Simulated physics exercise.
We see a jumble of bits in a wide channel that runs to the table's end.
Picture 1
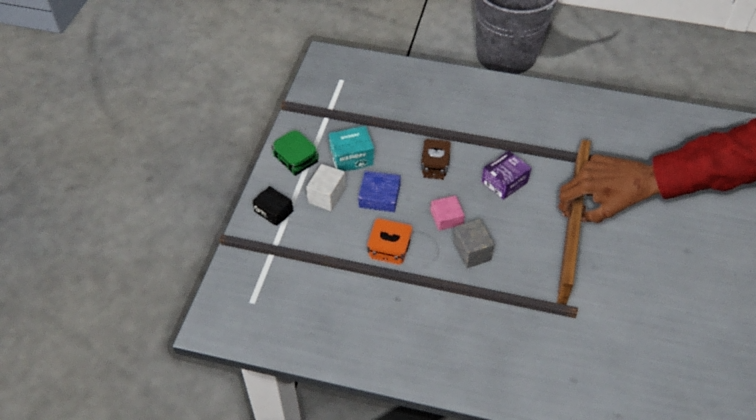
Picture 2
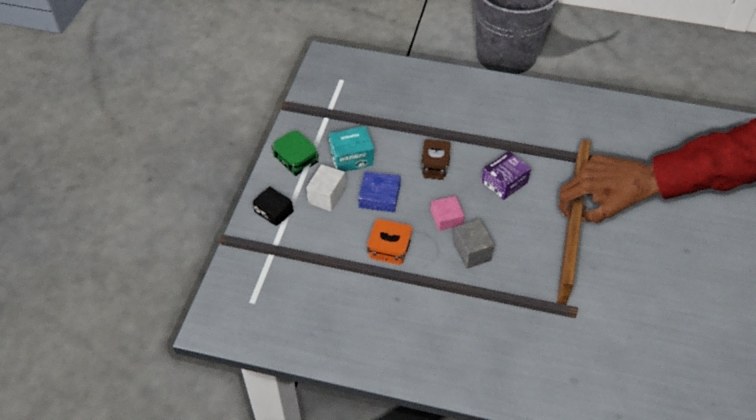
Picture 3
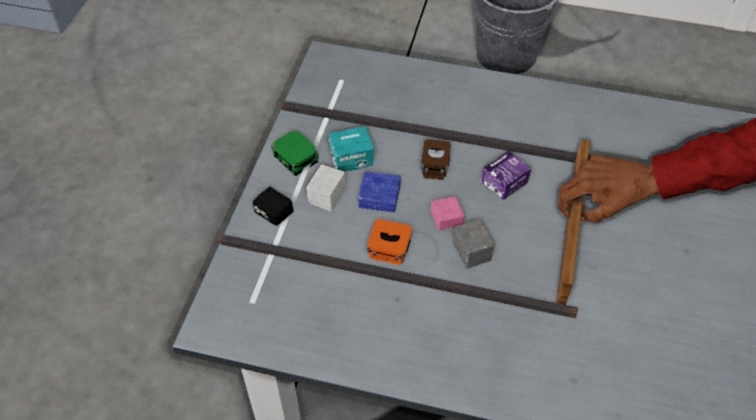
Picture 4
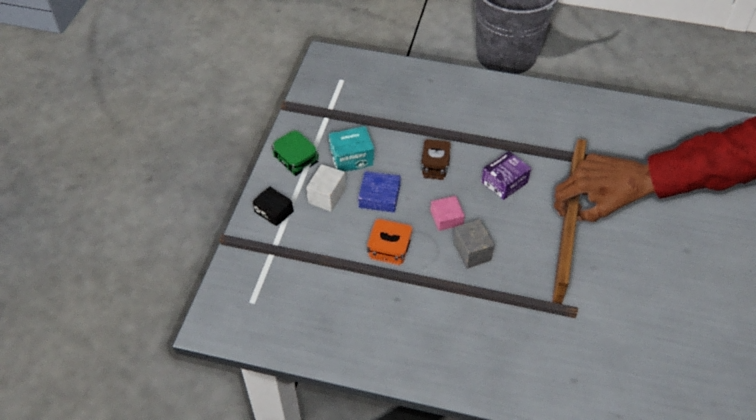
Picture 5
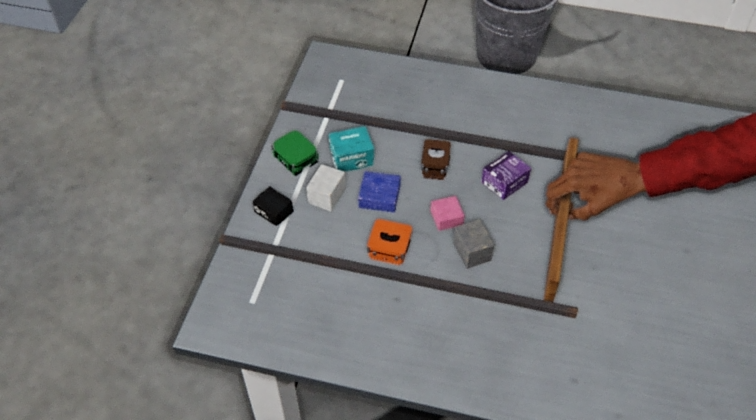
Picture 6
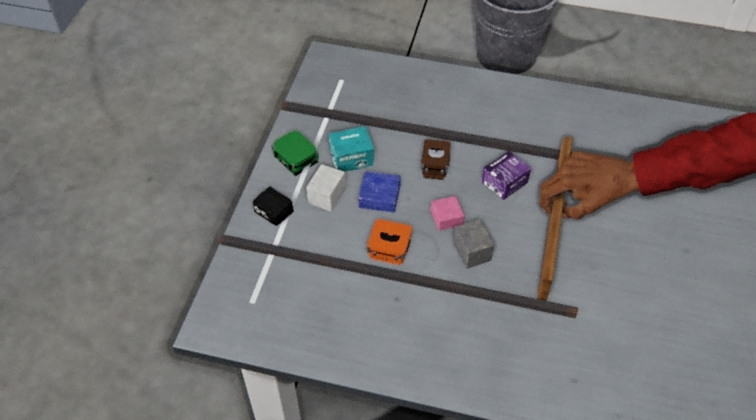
The video shows a hand in a red sleeve holding a wooden board beside colourful small boxes and blocks between two dark rails on a grey table, then sliding the board slightly left while the objects remain still.
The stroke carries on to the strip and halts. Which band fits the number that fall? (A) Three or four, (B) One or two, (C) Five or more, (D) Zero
Answer: A.
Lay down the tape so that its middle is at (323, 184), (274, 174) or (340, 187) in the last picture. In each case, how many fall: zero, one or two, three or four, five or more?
So, going place by place, I'd say just one or two; 5 or more; just one or two.
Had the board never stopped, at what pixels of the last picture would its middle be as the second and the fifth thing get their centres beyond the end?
At (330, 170) for the second, at (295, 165) for the fifth.
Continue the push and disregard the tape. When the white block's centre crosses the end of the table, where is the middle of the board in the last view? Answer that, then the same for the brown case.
About (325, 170), and about (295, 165) for the other.
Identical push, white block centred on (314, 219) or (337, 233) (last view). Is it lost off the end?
One place after the other: It keeps its spot; it ends up falling.
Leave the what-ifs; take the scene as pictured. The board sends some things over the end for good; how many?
The count is 4.
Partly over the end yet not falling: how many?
The total here is 3.
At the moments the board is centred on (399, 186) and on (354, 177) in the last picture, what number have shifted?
That makes 9 at the first spot and 10 at the second.
Early on, none off yet; green case at rest near (296, 153); black box at rest near (273, 206); white block at rest near (327, 188).
Finally, the number that fall off is three or four; lost, turquoise box, white block, black box and green case.
